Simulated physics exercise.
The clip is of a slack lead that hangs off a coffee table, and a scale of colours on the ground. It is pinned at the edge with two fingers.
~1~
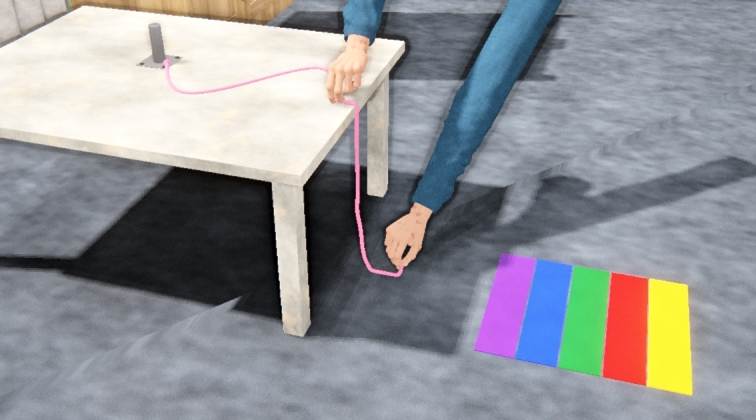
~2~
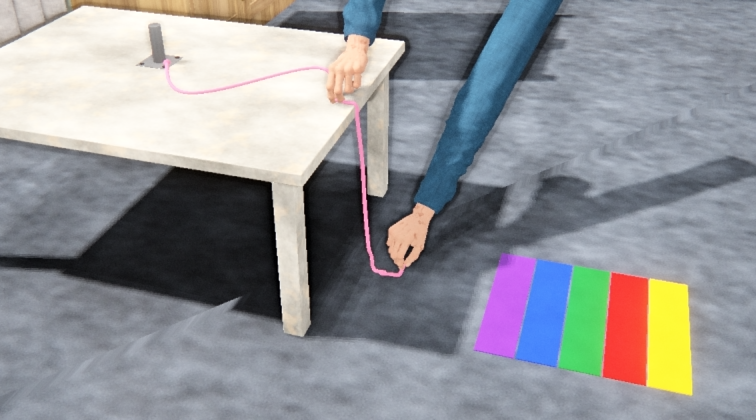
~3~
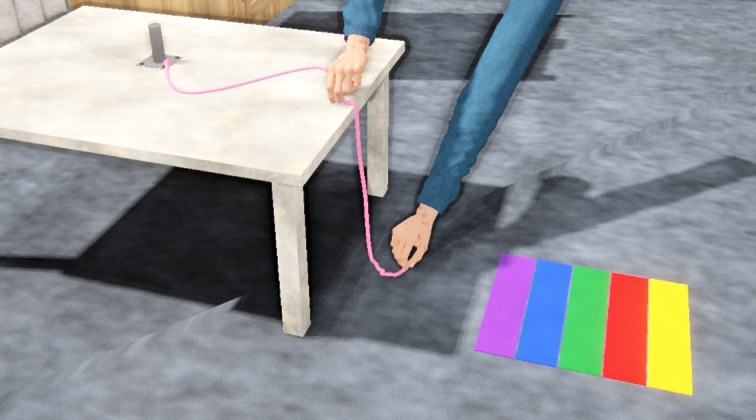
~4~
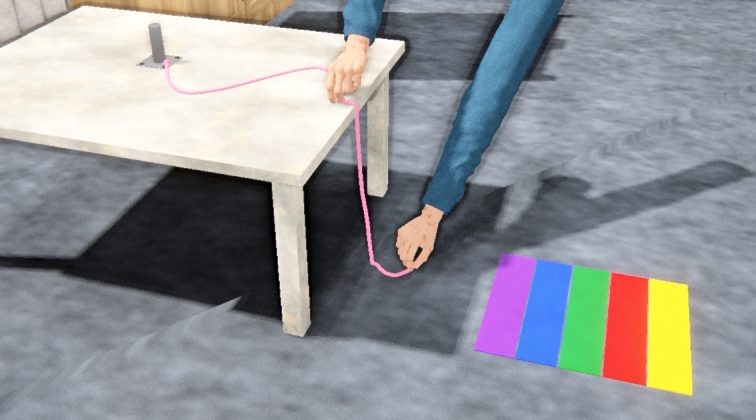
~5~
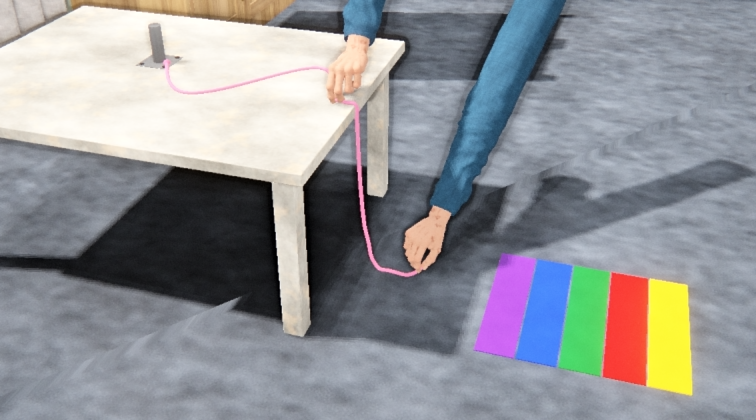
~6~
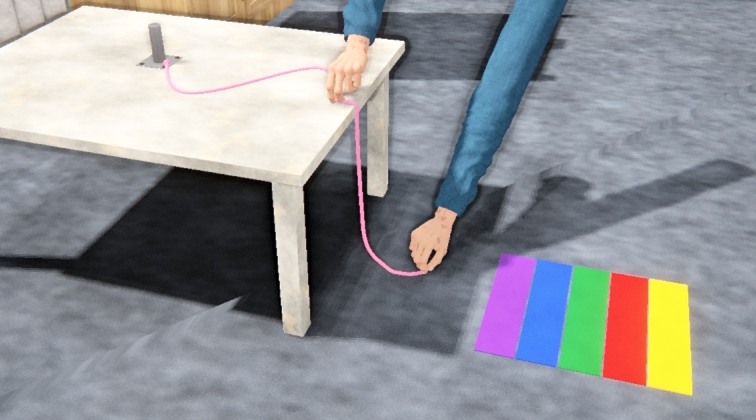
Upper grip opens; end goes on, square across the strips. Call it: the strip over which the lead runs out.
Yellow.
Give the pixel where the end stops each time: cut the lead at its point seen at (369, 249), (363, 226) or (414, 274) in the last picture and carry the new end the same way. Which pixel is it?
The pixels are (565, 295), (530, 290) and (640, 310), in the order of the tries.
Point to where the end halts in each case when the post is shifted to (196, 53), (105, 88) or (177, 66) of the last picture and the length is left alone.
The three places are (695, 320), (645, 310) and (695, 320), in that order.
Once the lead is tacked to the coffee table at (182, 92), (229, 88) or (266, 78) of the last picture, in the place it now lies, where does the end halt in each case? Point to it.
Result per try (px, approx.): (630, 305); (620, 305); (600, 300).
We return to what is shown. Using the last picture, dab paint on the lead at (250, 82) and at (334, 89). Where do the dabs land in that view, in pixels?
The first lands at (300, 84), while the second lands at (423, 134).
Soon after, end near (605, 302); over green.
After that, end near (645, 309); over red.
At the stop, end near (669, 314); over yellow. It gets as far as the yellow strip.
